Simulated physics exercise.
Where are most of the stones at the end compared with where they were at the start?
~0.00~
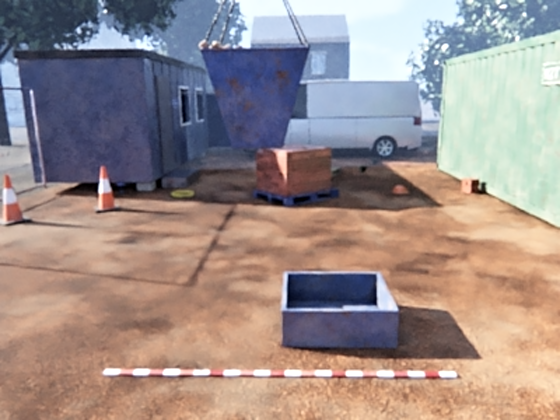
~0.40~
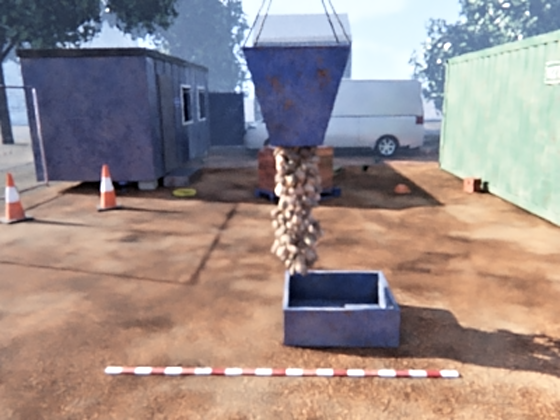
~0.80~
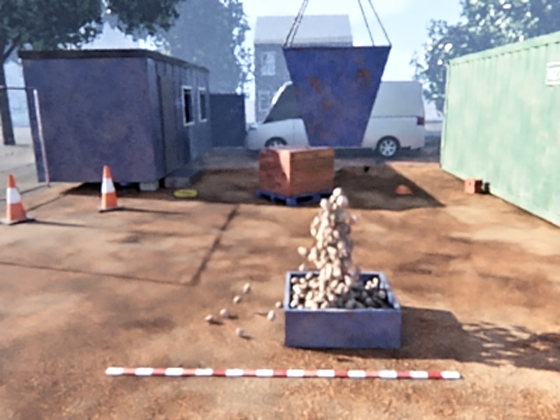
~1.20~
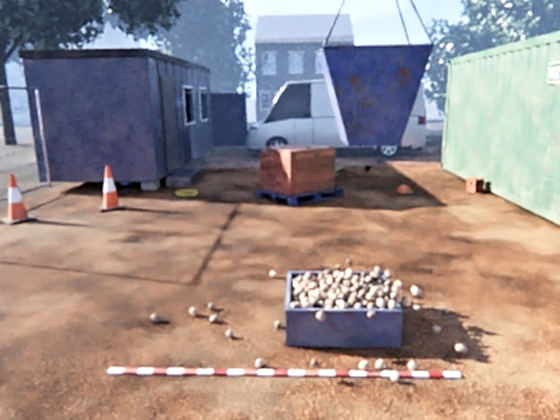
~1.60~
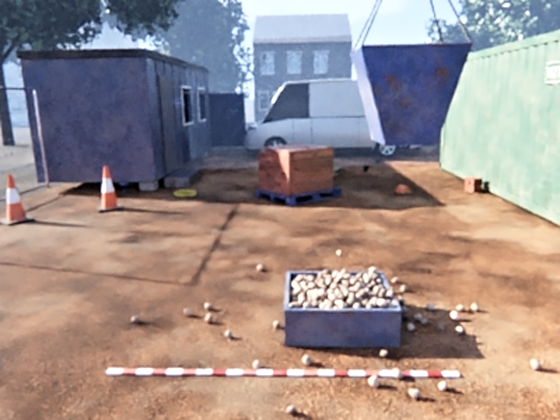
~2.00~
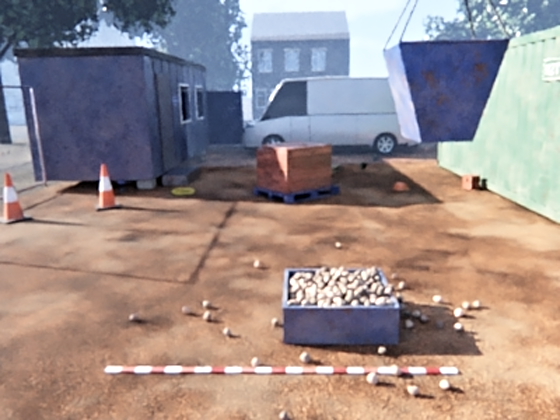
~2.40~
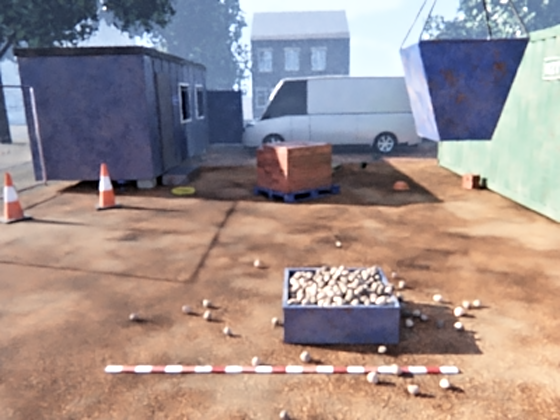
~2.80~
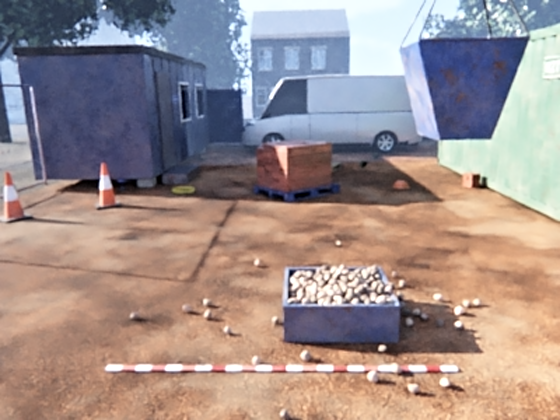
At the start the stones are out of sight inside the raised skip, and by the end most of them lie heaped in the bin on the ground, with a few scattered around it.
Sunlit building yard with a hanging blue skip moving right, dropping pale stones that fill a small bin, some scattering around it.
